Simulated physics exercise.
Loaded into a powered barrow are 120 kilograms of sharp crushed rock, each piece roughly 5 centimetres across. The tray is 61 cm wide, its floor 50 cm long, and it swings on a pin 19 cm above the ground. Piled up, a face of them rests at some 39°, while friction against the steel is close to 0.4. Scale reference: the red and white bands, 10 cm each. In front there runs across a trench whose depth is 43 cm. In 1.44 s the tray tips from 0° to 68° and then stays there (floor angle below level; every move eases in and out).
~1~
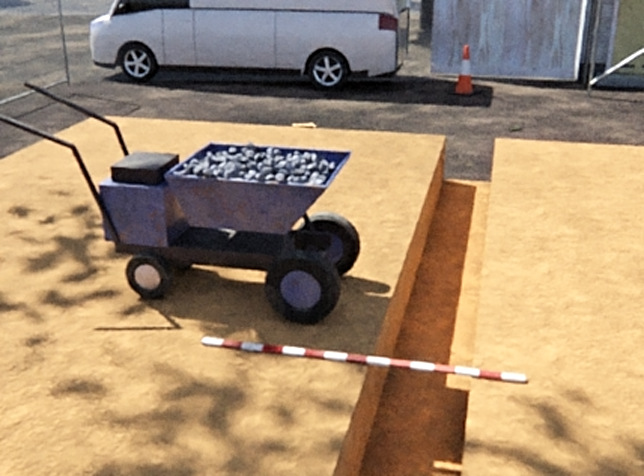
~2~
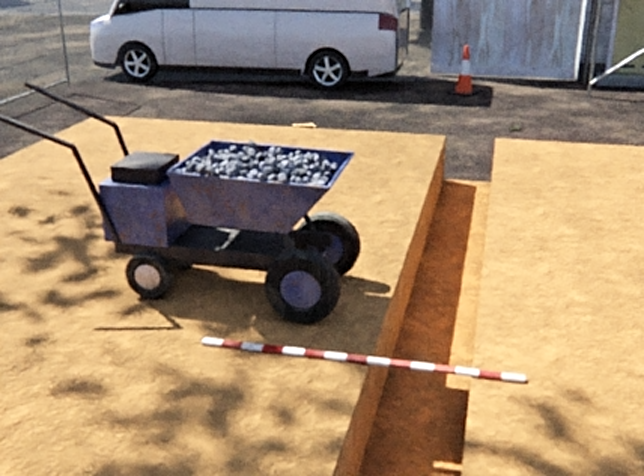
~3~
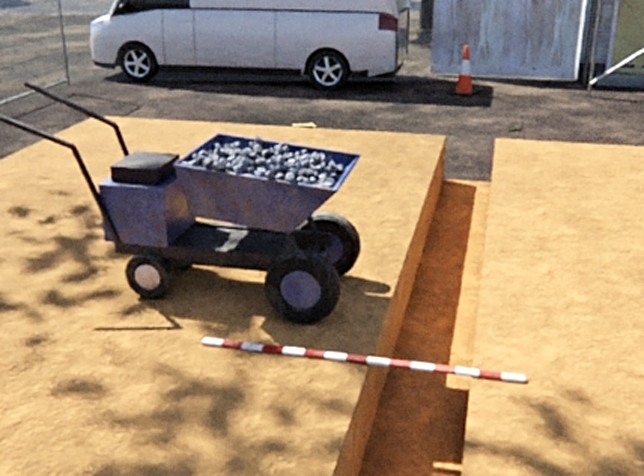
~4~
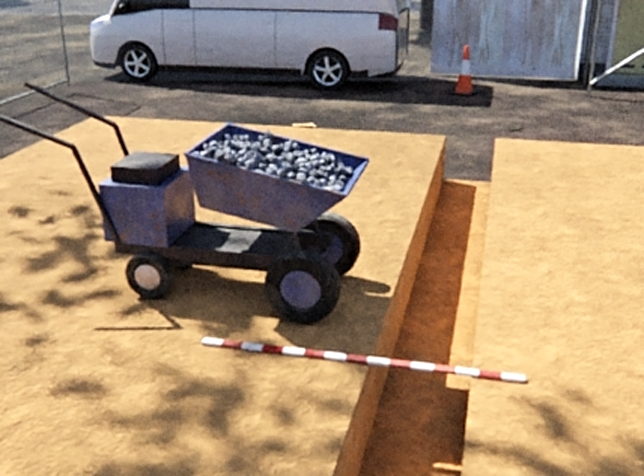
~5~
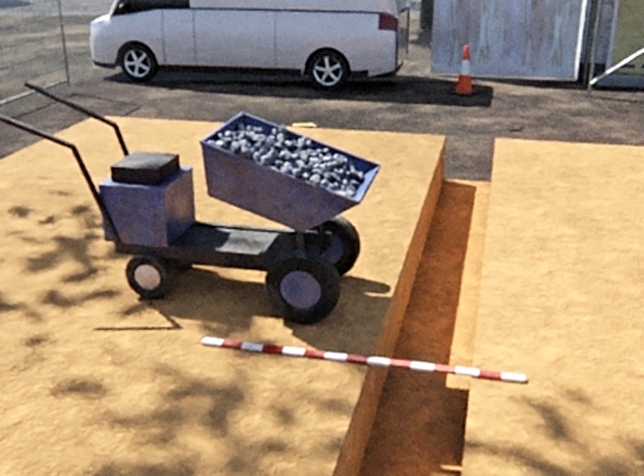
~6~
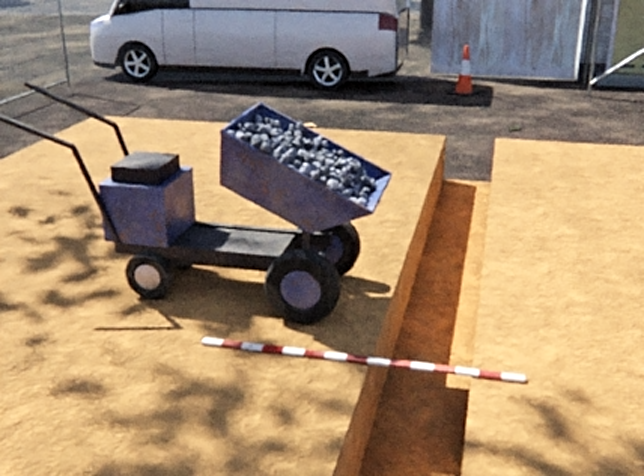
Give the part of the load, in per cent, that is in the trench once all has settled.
Close to 78 in a hundred.
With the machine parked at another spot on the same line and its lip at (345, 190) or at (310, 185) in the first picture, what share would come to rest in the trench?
From the first place around 65 per cent, from the other around 85.
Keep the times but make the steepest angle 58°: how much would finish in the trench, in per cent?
In that case some 35 per cent.
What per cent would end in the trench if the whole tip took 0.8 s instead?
Roughly 70 per cent would.
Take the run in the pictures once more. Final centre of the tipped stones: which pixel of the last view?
Their middle ends up near (443, 370).
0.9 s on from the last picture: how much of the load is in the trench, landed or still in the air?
Around 30 per cent of it.
Then, 0.5 s after the last picture the floor is at 57°, 100 % in the tray; the foremost stones are at (414, 239).
Then, 0.9 s after the last picture the floor is at 68°, 70 % in the tray, 28 % in the trench, 2 % past the trench; the foremost stones are at (498, 317).
Then, 1.3 s after the last picture the floor is at 68°, 43 % in the tray, 51 % in the trench, 6 % past the trench; the foremost stones are at (559, 326).
Then, 3.2 s after the last picture the floor is at 68°, 16 % in the tray, 78 % in the trench, 6 % past the trench; the foremost stones are at (573, 332).
